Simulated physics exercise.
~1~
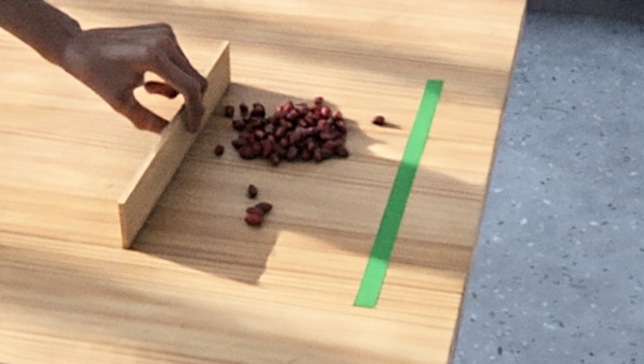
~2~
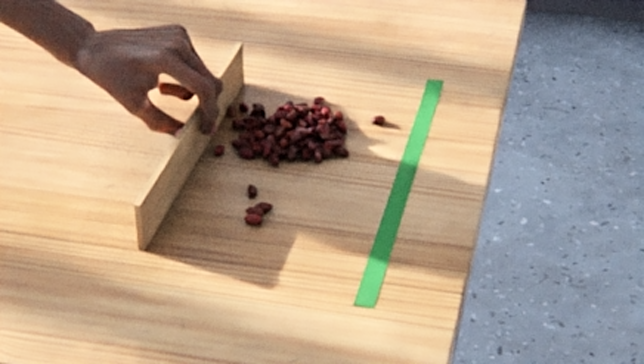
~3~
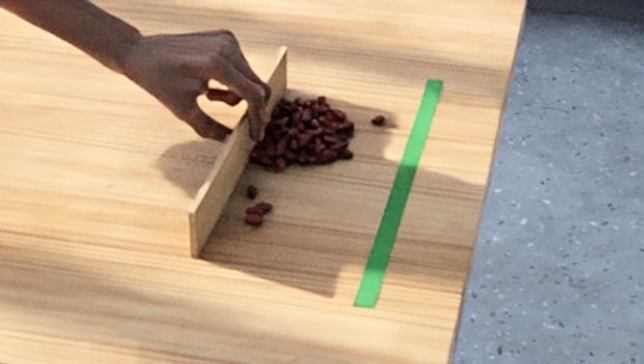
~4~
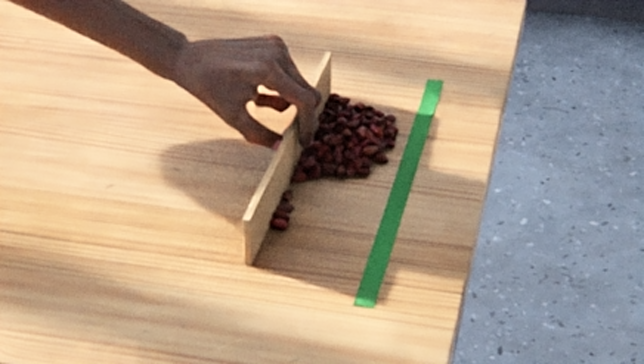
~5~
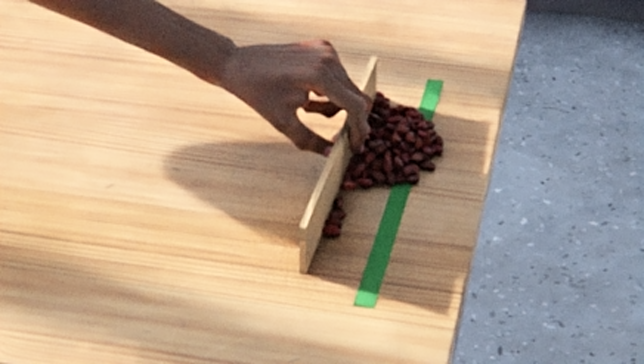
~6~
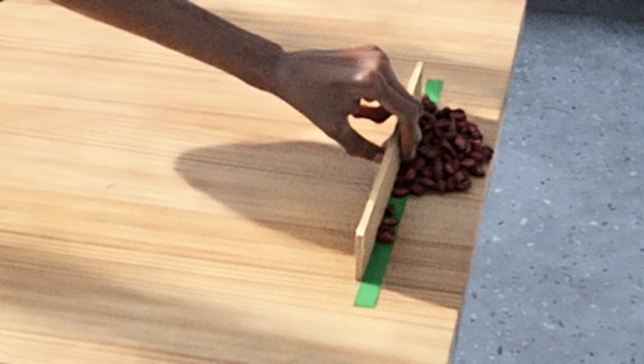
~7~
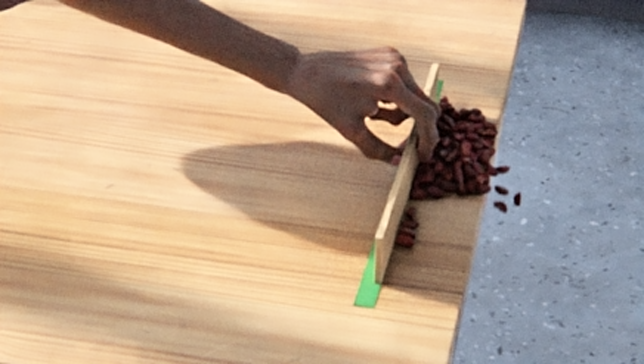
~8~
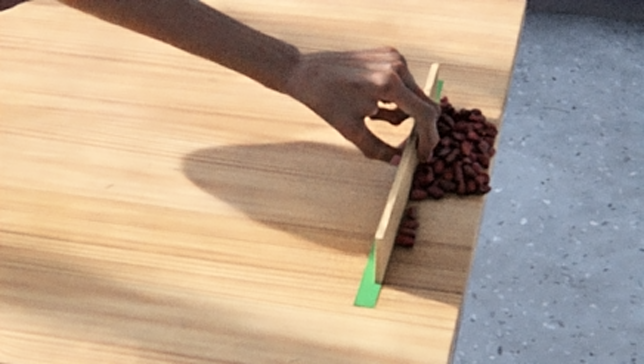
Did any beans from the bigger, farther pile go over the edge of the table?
Yes, a few beans from the bigger pile tumbled over the edge, while most of it and all of the small nearer bunch stayed on the table.
